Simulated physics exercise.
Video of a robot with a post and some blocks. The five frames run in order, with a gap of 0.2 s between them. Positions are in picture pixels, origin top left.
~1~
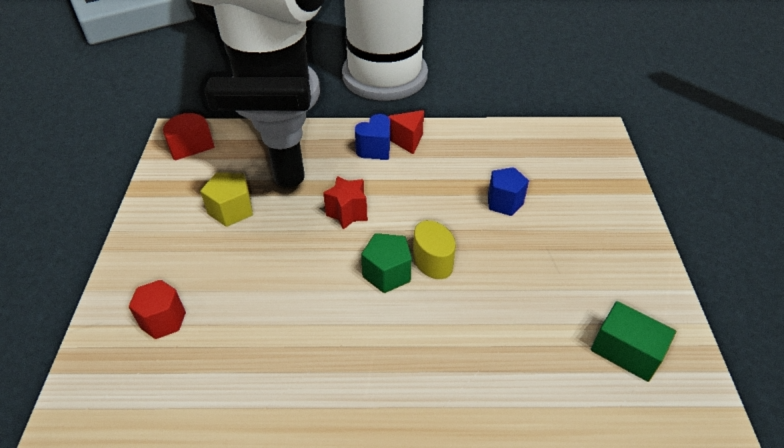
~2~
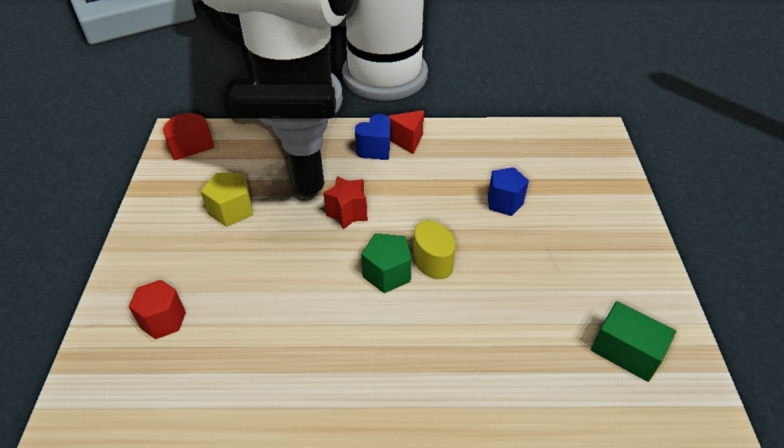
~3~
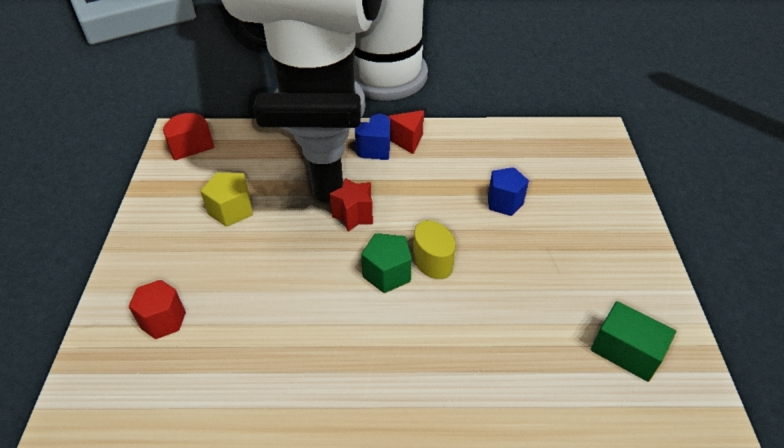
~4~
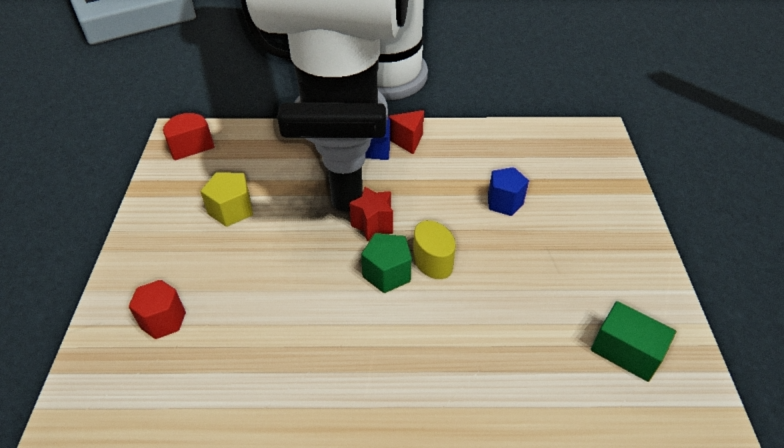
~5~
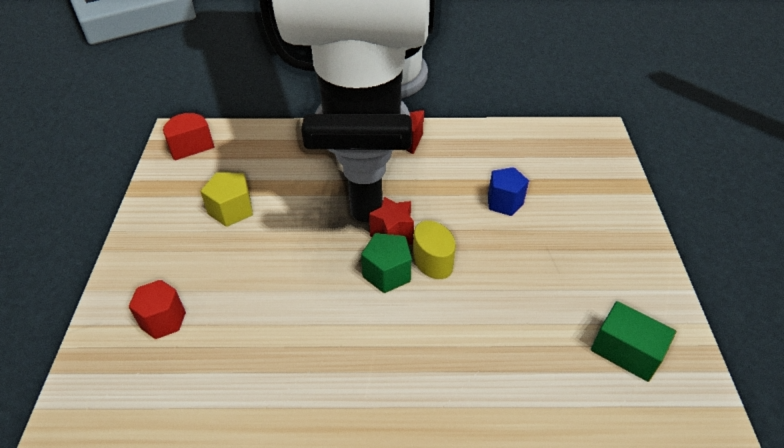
A white and black robot arm with a dark post stands at the far edge of a pale wooden board, seen from above and in front. Red, yellow, blue and green blocks are spread over it, with a red star near the middle above a green pentagon and a yellow elliptical block. The post slides right, then pushes the star right and nearer, close beside those two.
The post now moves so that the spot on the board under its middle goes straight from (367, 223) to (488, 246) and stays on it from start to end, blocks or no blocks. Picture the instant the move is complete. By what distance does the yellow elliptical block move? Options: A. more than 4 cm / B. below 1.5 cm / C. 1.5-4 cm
Answer: A.
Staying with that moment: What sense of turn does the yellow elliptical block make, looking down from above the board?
That block twists clockwise.
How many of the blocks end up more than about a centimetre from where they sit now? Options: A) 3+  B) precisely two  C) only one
Option B.
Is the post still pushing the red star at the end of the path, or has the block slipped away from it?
My answer is that the red star is still ahead.
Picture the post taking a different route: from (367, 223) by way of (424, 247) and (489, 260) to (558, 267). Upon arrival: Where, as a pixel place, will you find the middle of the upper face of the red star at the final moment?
Top centre: (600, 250).
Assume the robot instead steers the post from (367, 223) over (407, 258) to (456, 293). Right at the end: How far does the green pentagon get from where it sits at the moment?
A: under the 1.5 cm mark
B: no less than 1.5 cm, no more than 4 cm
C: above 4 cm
B - no less than 1.5 cm, no more than 4 cm.
What follows on the original path. One third of the way, post (407, 219); red star (436, 219); yellow elliptical block (456, 247), turned 50° clockwise.
Two thirds of the way, post (448, 227); red star (479, 228); yellow elliptical block (482, 260), turned 95° clockwise.
At the end, post (490, 234); green pentagon unmoved; red star (520, 238); yellow elliptical block (489, 265), turned 120° clockwise.
